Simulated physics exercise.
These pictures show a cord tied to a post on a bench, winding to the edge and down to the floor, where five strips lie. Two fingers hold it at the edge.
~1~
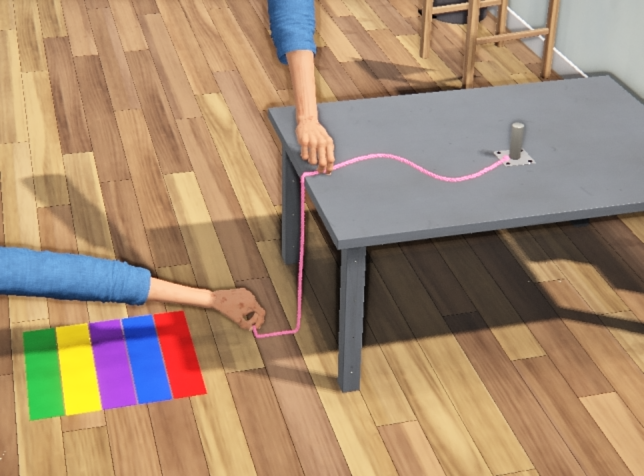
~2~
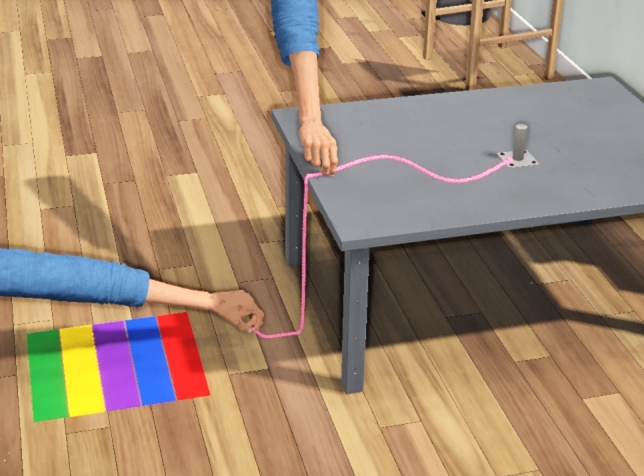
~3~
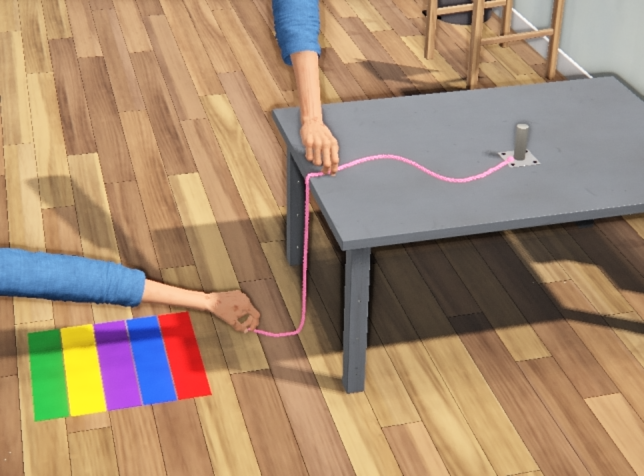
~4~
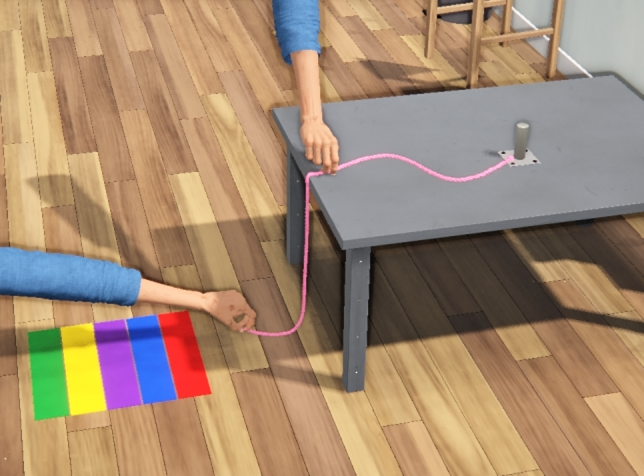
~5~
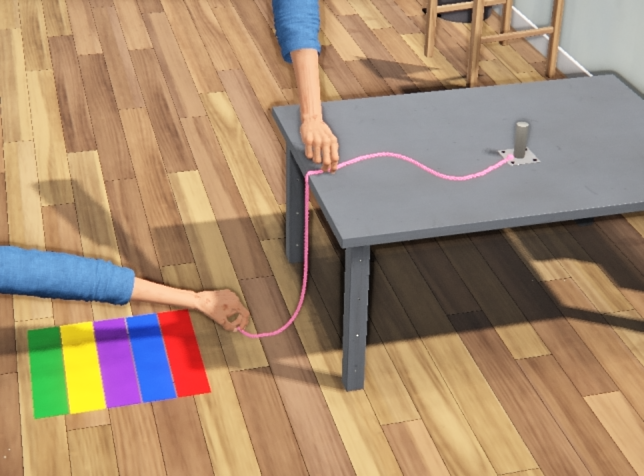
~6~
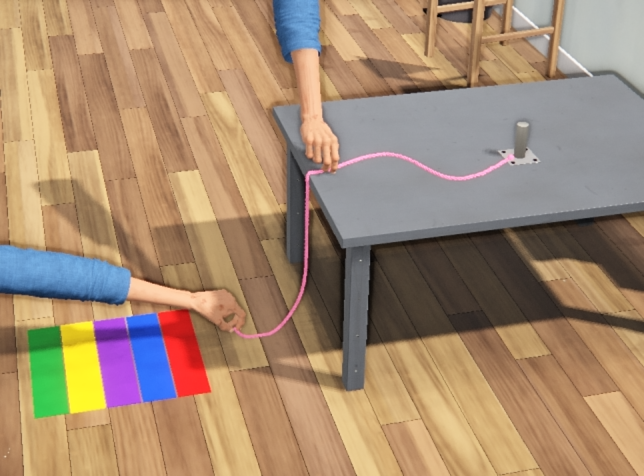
A hand gripping the pink cord's end moves slightly left above the floor.
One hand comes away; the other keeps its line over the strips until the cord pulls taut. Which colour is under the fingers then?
It halts on the yellow strip.
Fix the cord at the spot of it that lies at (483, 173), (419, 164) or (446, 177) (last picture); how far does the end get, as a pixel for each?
Near (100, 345), (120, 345) and (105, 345).
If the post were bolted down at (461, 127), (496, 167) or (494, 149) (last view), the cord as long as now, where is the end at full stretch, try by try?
The places are (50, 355), (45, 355) and (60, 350).
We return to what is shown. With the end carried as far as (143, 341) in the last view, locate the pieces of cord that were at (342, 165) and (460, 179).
At (306, 184), then (439, 164).
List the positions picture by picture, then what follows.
In the first picture, end (254, 326); red (186, 380); blue (152, 385); purple (117, 390); yellow (81, 395); green (45, 401).
In the second picture, end (253, 328); cord through (490, 171) (427, 172) (362, 161) (306, 189) (304, 256) (302, 319).
In the third picture, end (249, 329).
In the fourth picture, end (245, 328); cord through (491, 170) (428, 171) (363, 159) (307, 188) (306, 255) (301, 318).
In the fifth picture, end (238, 328).
In the sixth picture, end (234, 328); cord through (491, 169) (428, 170) (363, 158) (307, 186) (306, 253) (289, 316).
Soon after, end near (142, 341); over blue.
After that, end near (105, 346); over purple.
At the stop, end near (83, 349); over yellow. Over yellow.
